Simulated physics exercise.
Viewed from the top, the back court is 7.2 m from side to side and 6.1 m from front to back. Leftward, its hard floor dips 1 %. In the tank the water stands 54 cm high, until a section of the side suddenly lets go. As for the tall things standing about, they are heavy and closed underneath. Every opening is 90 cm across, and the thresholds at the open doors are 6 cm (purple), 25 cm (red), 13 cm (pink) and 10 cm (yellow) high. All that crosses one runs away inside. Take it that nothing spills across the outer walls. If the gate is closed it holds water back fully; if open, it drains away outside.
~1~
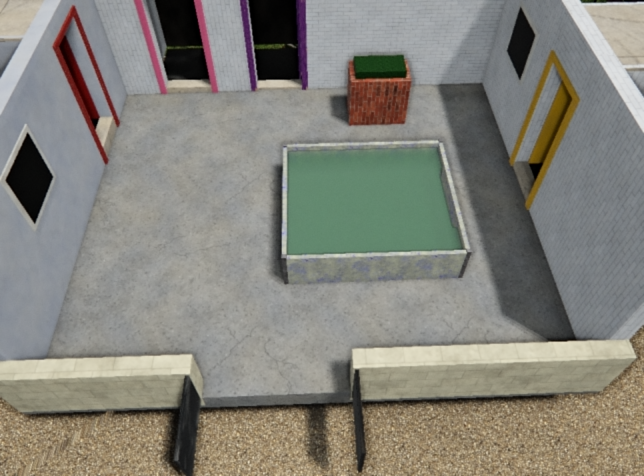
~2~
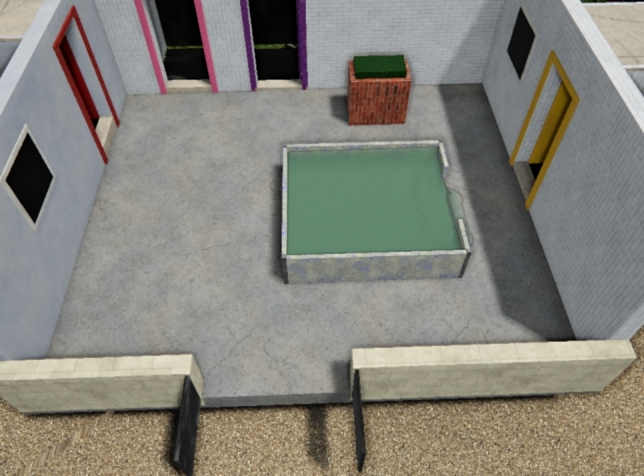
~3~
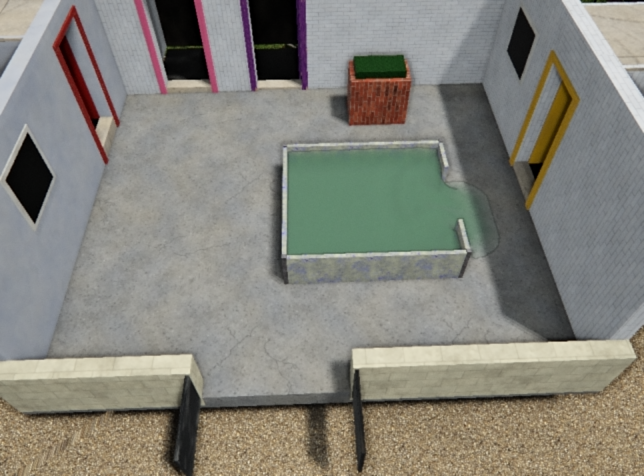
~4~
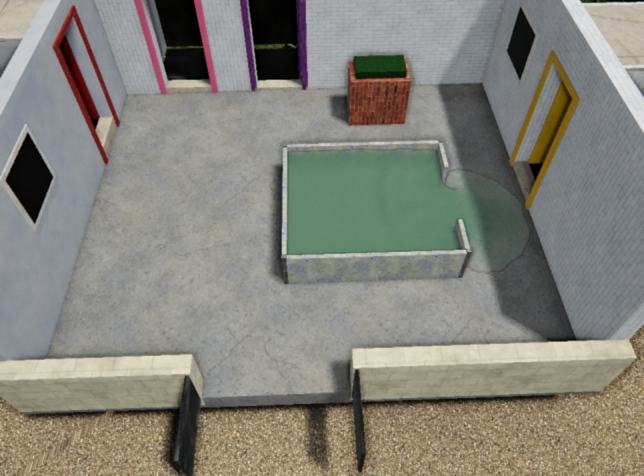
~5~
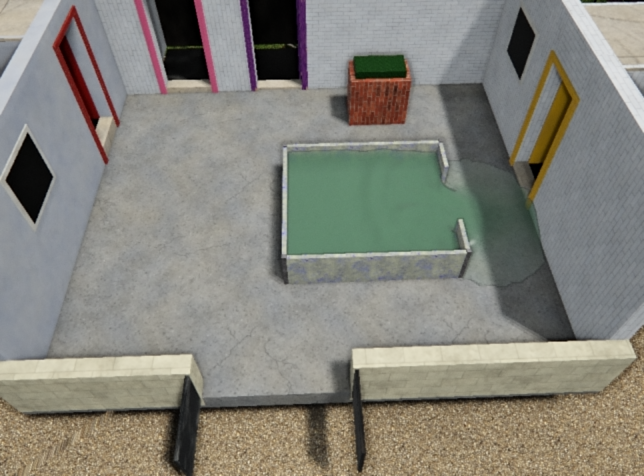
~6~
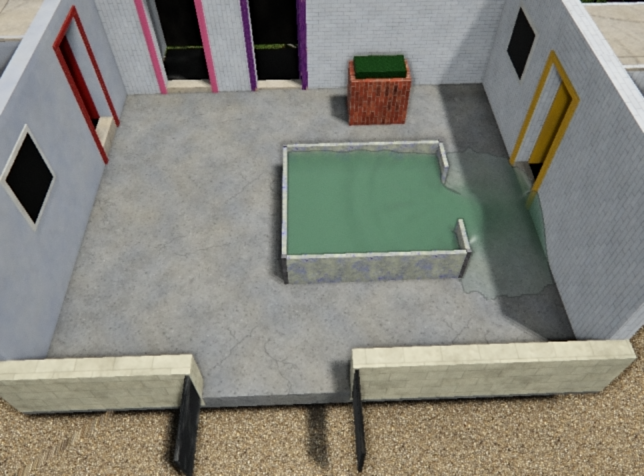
Walled courtyard with a raised tank of green water, its right side opening and water spreading across the floor toward the yellow-framed doorway.
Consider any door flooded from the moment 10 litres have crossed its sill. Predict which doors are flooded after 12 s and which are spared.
Outcome: Purple door: Within the limit, red door: Within the limit, pink door: Within the limit, yellow door: Past the limit.
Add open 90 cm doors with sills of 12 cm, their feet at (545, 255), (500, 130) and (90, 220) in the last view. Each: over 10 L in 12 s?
Door 1: Higher; door 2: Lower; door 3: Lower.
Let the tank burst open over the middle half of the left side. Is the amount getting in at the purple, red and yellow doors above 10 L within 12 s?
Note: Purple short of the mark, red short of the mark, yellow short of the mark.
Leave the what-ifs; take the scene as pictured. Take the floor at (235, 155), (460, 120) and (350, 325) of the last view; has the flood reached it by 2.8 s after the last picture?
Listed in turn: Spared so far / swamped / swamped.
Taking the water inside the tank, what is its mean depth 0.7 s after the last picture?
42 cm.
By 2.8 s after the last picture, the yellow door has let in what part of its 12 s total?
Estimate: Around 70 per cent.
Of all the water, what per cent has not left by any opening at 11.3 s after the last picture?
Some 86 in a hundred.
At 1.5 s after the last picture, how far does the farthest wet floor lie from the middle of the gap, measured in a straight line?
That's near 3.6 m in a straight line.
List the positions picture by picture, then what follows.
The tank at (369, 198) is whole and still, 54 cm deep, in the first picture.
Water pours out at (446, 212) and has run 0.6 m, to a hidden place; typically 7 cm deep outside, 54 cm at the tank's back, in the second picture.
Water pours out at (446, 212) and has run 0.8 m, to (494, 240); typically 9 cm deep outside, 54 cm at the tank's back, in the third picture.
The front is at (515, 201), 1.3 m from the gap at (446, 213); 1.8 m2 of floor is under water; 54 cm left at the back of the tank, in the fourth picture.
The front is at (541, 254), 1.6 m from the gap at (446, 212); 2.6 m2 of floor is under water; 54 cm left at the back of the tank, in the fifth picture.
Water pours out at (446, 211) and has run 1.8 m, to (550, 277); typically 7 cm deep outside, 54 cm at the tank's back, in the sixth picture.
Then, 0.7 s after the last picture water covers 10 % of the floor and is deepest (37 cm) near (525, 218); purple door not reached, red door not reached, pink door not reached, yellow door 28 cm at the sill, 51 L in.
Then, 1.5 s after the last picture water covers 20 % of the floor and is deepest (36 cm) near (525, 218); purple door not reached, red door not reached, pink door not reached, yellow door 29 cm at the sill, 140 L in.
Then, 2.8 s after the last picture water covers 35 % of the floor and is deepest (26 cm) near (563, 365); purple door not reached, red door not reached, pink door not reached, yellow door 22 cm at the sill, 253 L in.
Then, 6.3 s after the last picture water covers 80 % of the floor and is deepest (16 cm) near (525, 218); purple door 4 cm at the sill, 0 L in, red door 6 cm at the sill, 0 L in, pink door 2 cm at the sill, 0 L in, yellow door 14 cm at the sill, 346 L in.
Then, 11.3 s after the last picture water covers 95 % of the floor and is deepest (12 cm) near (125, 105); purple door 3 cm at the sill, 0 L in, red door 10 cm at the sill, 0 L in, pink door 11 cm at the sill, 0 L in, yellow door 7 cm at the sill, 356 L in.
